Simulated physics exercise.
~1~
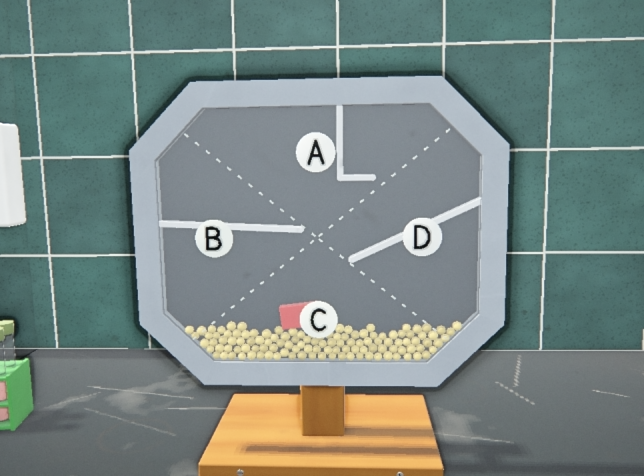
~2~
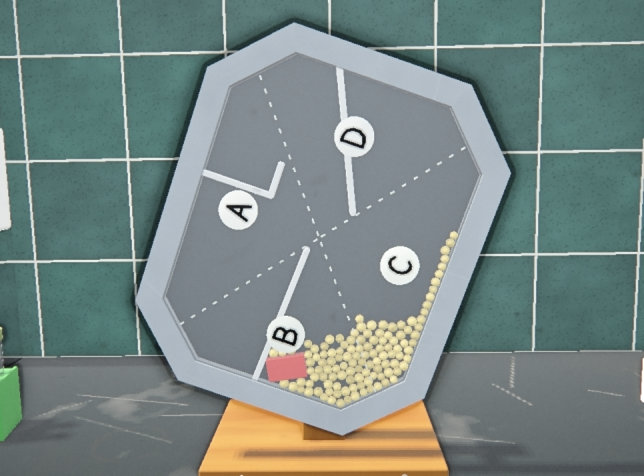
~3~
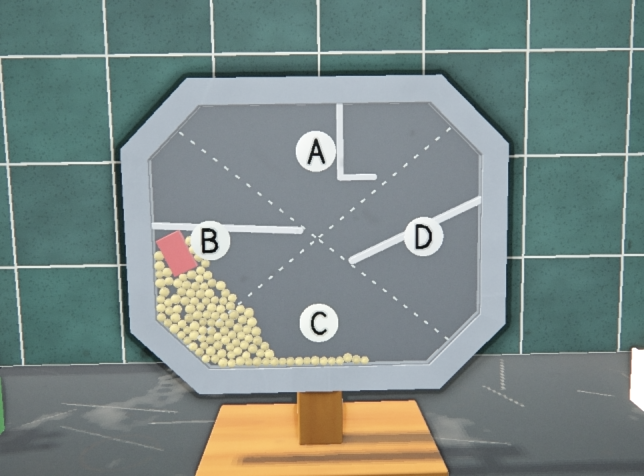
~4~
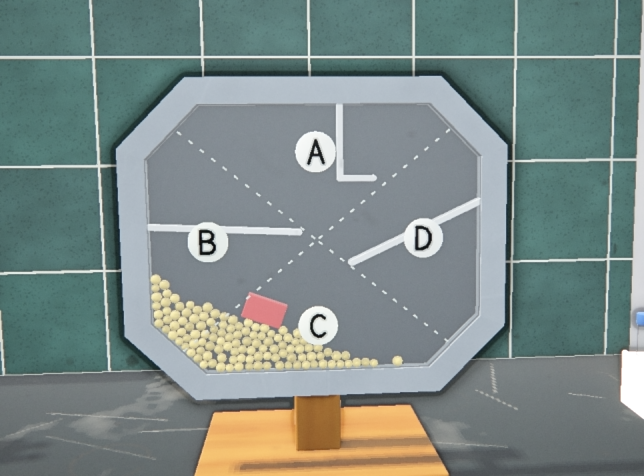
A grey eight-sided case of pale beans tipped anticlockwise, piling them at the bottom near a red block, then swung back level; the beans heaped up on the left before slumping into a slope, with the block resting on top in wedge C.
